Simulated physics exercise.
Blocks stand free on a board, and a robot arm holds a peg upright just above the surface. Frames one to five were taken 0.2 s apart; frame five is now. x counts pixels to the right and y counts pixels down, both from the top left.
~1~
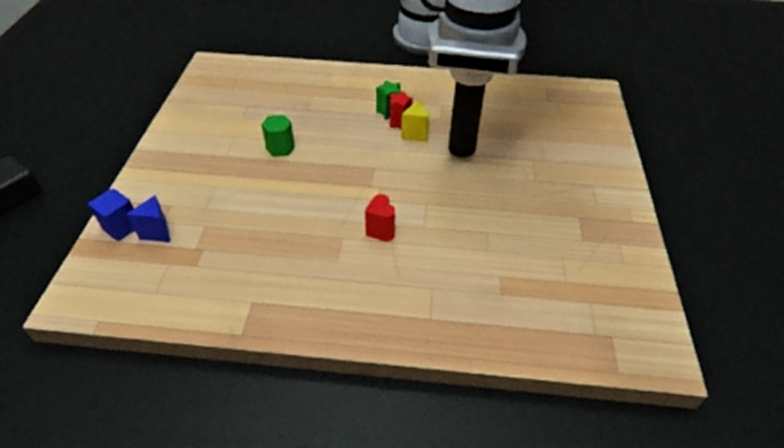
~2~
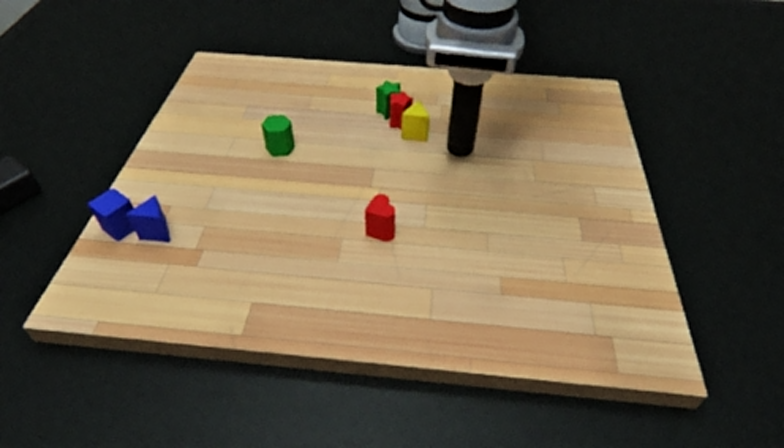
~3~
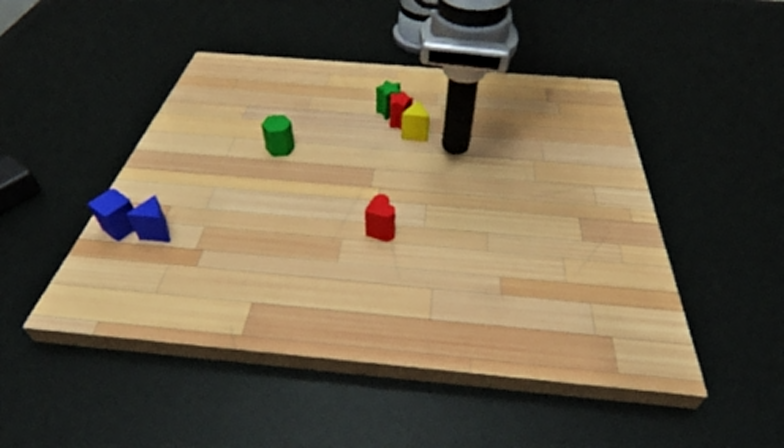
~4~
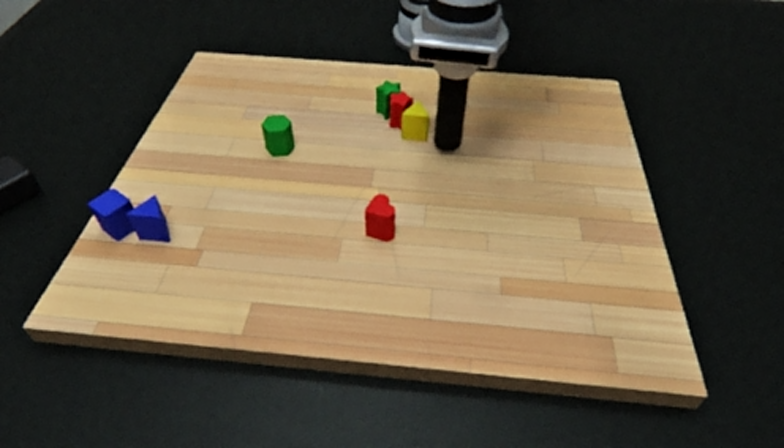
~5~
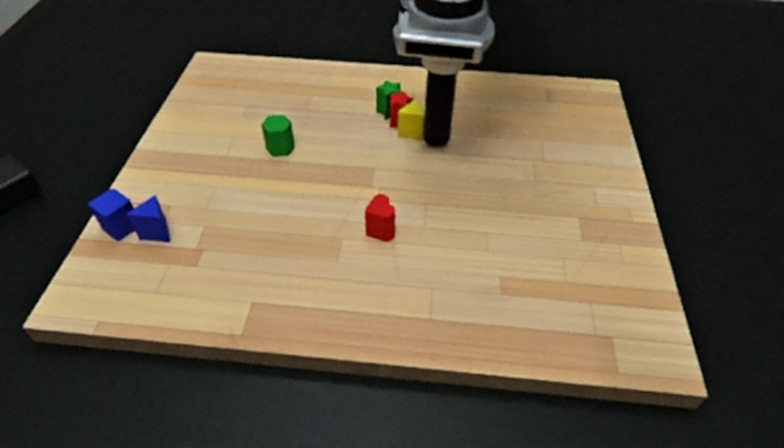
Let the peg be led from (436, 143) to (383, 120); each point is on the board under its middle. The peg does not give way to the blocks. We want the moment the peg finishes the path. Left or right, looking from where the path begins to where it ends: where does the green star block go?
That block drifts right.
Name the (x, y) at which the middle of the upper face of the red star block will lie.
It is at (371, 85).
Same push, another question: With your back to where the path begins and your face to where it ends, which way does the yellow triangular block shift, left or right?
It's going to go left.
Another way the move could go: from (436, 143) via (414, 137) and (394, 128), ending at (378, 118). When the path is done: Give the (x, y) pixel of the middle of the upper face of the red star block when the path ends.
(372, 81)
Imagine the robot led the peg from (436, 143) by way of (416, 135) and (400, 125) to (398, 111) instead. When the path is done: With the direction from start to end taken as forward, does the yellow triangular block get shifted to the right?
The answer is no.
On the path given first. Halfway along, peg (409, 126); green star block (387, 83); red star block (392, 95), turned 45° clockwise; yellow triangular block (387, 108), turned 25° clockwise.
At the end, peg (383, 115); green star block (381, 75), turned 35° clockwise; red star block (371, 85), turned 90° clockwise; yellow triangular block (372, 107), turned 25° anticlockwise.
